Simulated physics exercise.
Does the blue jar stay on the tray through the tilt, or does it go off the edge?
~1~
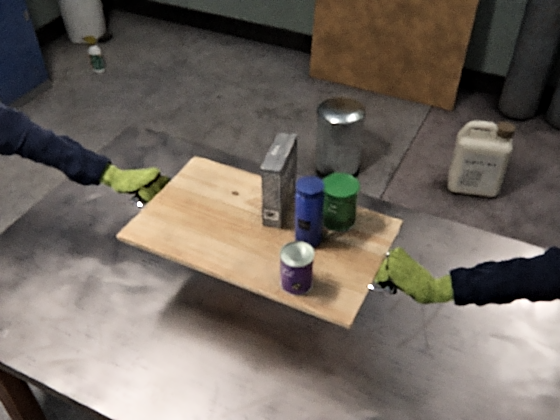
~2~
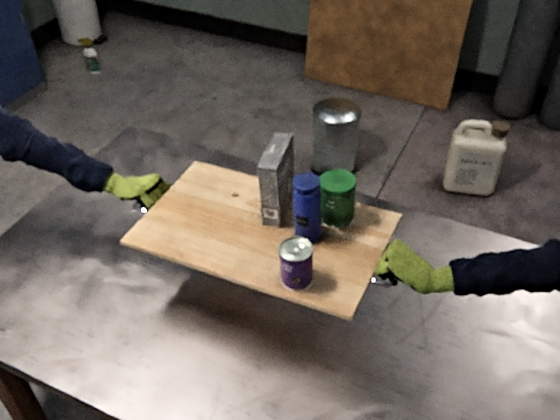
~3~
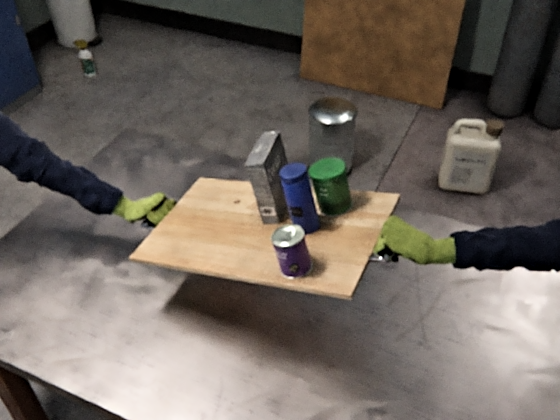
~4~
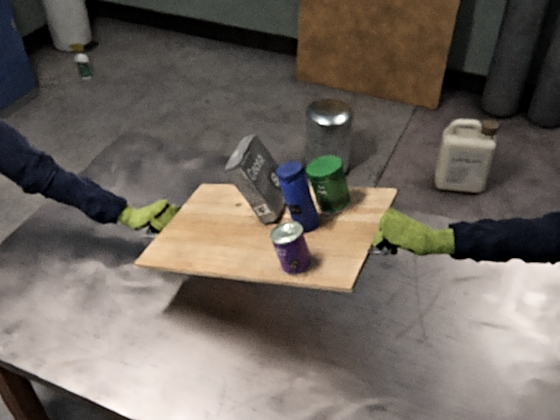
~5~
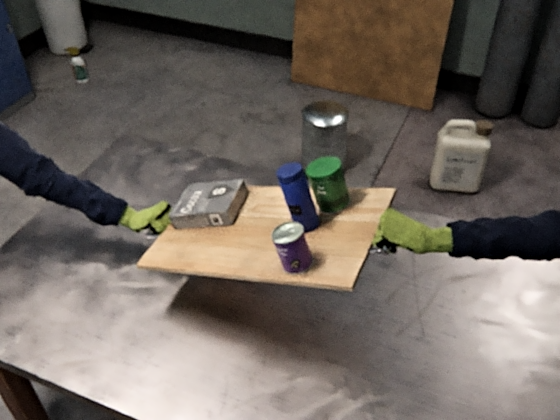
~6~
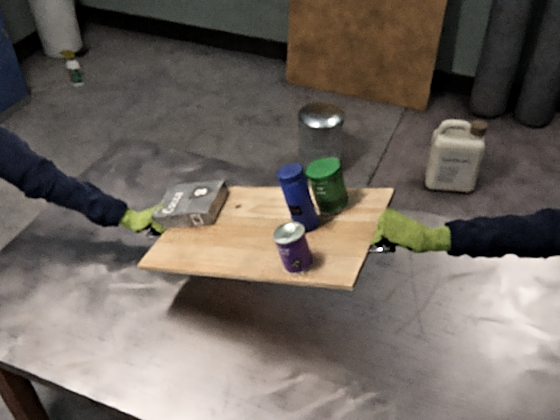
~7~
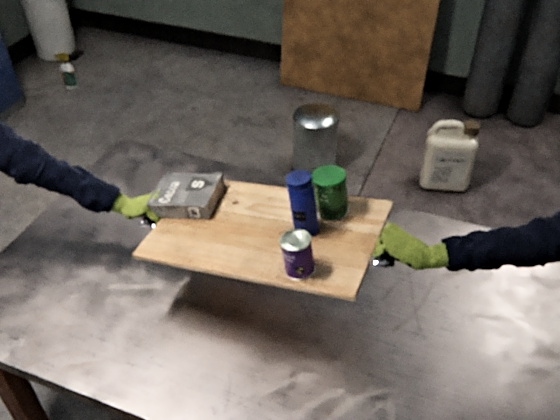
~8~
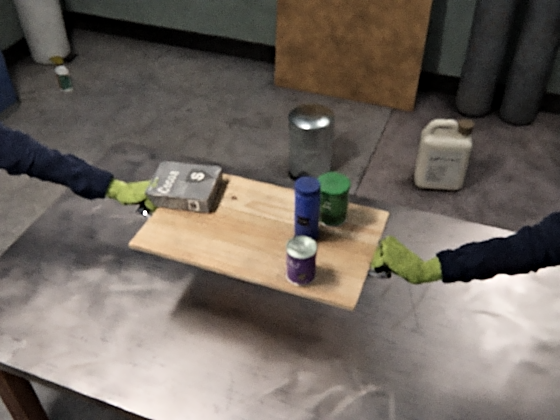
The blue jar stays on the tray. It leans along with the tilted tray and is standing upright on it once the tray is level again.
